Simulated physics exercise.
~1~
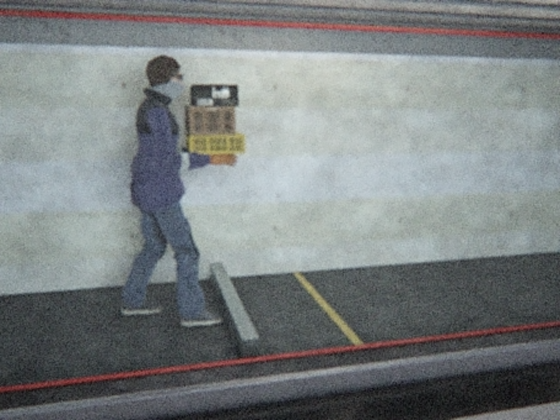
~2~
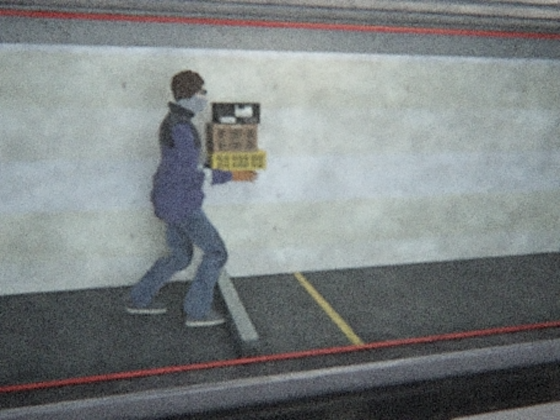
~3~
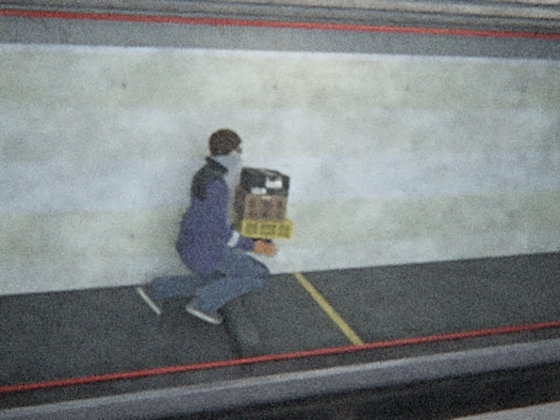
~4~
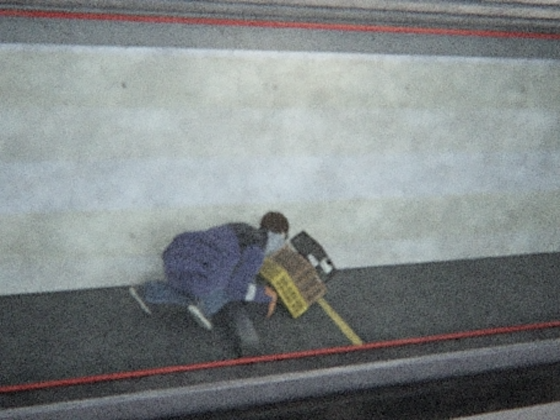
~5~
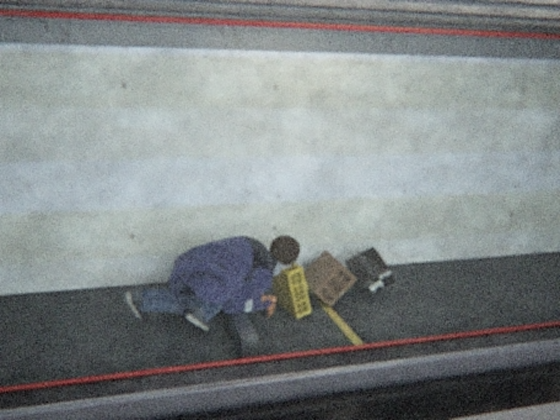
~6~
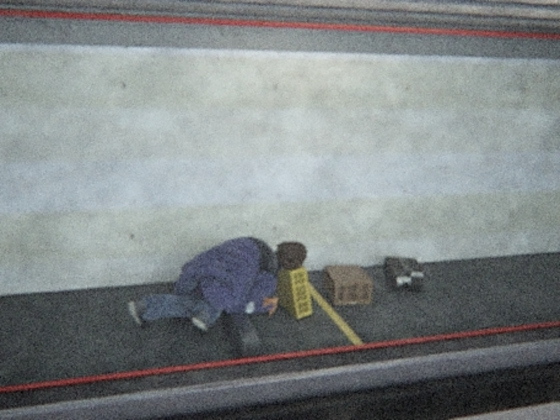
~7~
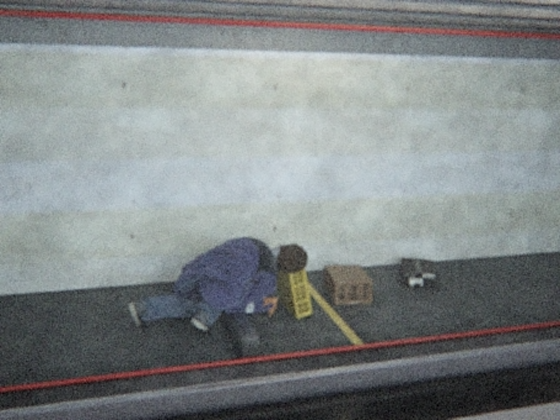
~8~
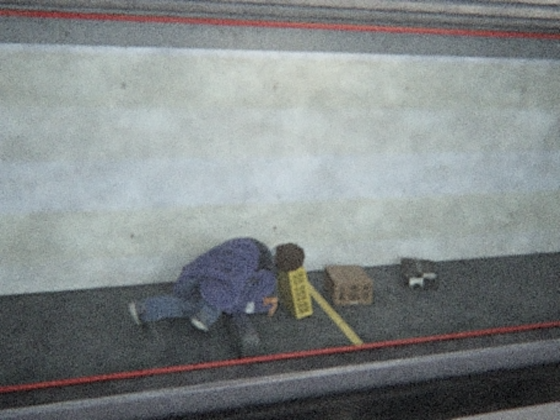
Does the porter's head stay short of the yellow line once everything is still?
Yes, the porter ends up folded forward on the floor with the head close to the yellow line but still short of it.
We see a porter in a purple jacket holding a stack of three loads sink to the knees and pitch forward to the right, spilling it. The yellow crate rests tipped by the porter's head, short of the yellow line, while the brown crate and black parcel lie beyond.
